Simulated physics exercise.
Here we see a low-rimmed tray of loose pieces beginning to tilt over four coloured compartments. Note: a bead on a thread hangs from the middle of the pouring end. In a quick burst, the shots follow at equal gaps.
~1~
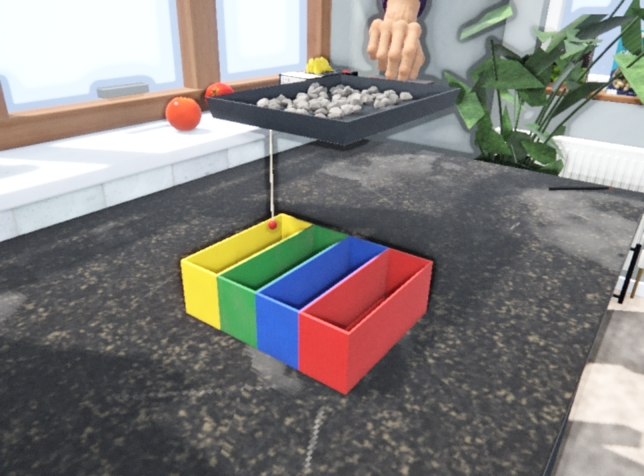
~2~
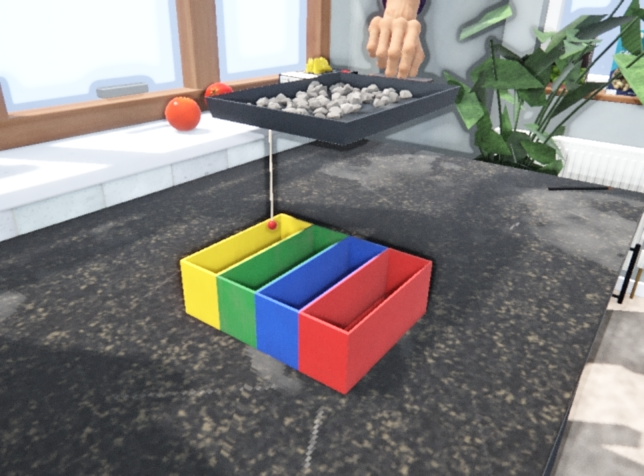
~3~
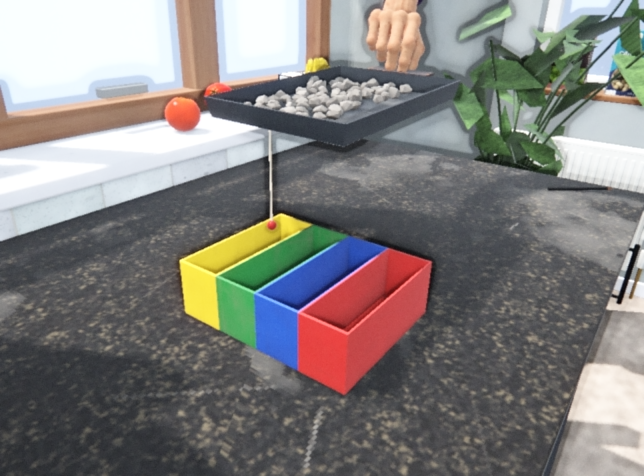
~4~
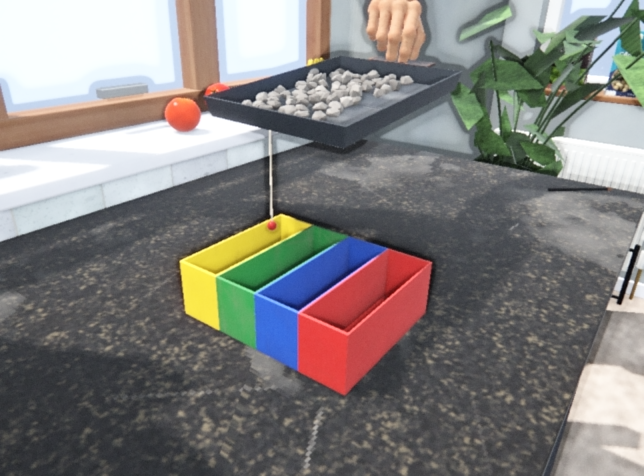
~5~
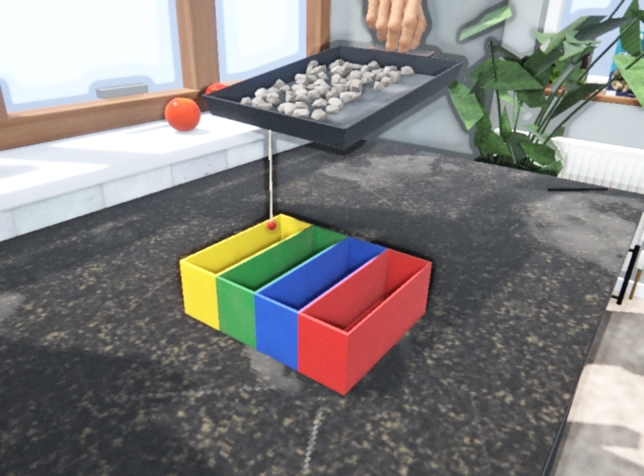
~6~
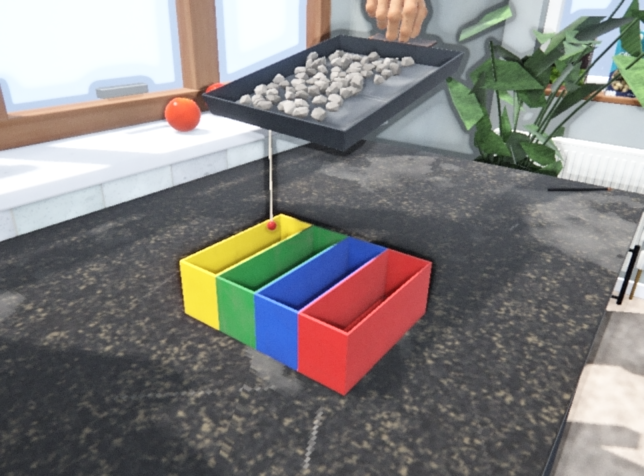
On a dark stone countertop, a hand gradually tilts a tray of grey gravel above yellow, green, blue and red compartments.
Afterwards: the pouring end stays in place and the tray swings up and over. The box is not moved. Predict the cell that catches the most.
I would say the blue one.
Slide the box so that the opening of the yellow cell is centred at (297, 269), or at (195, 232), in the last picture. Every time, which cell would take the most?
Try 1: The yellow cell. Try 2: Red.
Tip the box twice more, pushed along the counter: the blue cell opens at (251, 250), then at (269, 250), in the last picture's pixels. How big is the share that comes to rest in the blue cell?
You'd get 20 in a hundred the first time and 30 in a hundred the second.
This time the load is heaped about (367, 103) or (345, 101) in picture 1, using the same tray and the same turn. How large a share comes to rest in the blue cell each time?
The first gives 50 %, the second 40 %.
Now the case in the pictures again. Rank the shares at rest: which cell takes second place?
Place 2: Green.
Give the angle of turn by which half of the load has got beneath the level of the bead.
Close to 100 degrees, I reckon.
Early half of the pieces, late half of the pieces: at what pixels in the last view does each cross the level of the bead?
At (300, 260) for the first part, then at (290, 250) for the others.
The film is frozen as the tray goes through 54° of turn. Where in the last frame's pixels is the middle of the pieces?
The load's middle is around (298, 105).
Soon after the last picture, tray tipped steeply; all on the tray.
A little later, tray tipped right over; most on the tray; a stray few in the blue cell; a stray few in the green cell; a stray few in the red cell; a small part falling or outside the box.
Later still, tray tipped past a quarter turn; about half in the blue cell; about a third in the green cell; a small part in the yellow cell; a stray few in the red cell; a small part falling or outside the box.
At rest, tray tipped past a quarter turn; about half in the blue cell; about a third in the green cell; a small part in the yellow cell; a stray few in the red cell; a small part outside the box.
